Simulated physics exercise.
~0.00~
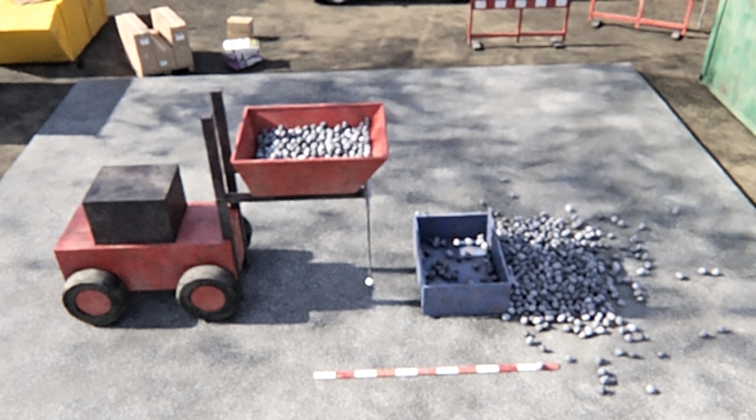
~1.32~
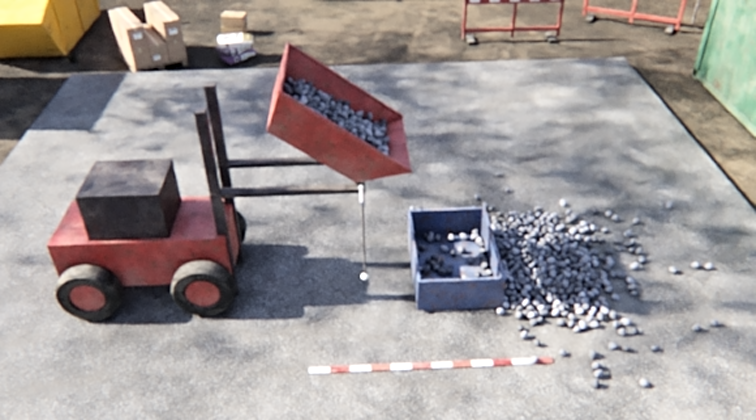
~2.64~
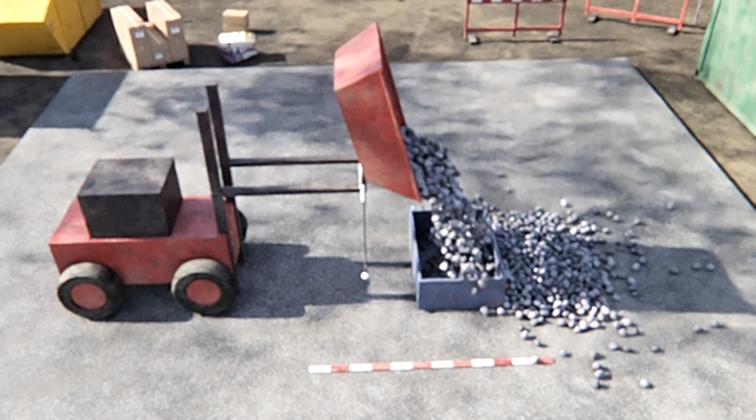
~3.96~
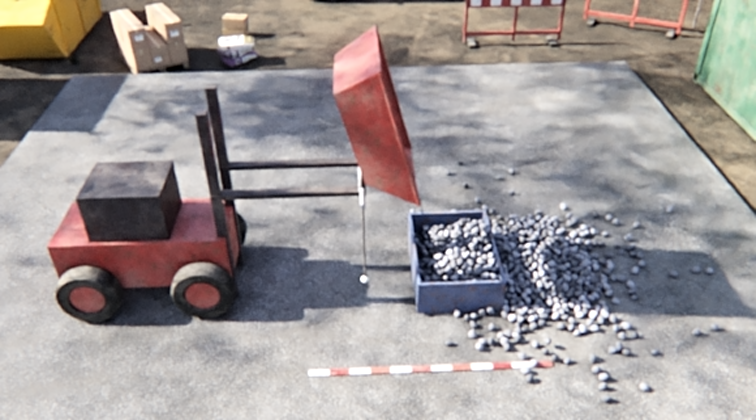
A red forklift tips its raised skip and empties grey stones into the blue bin.
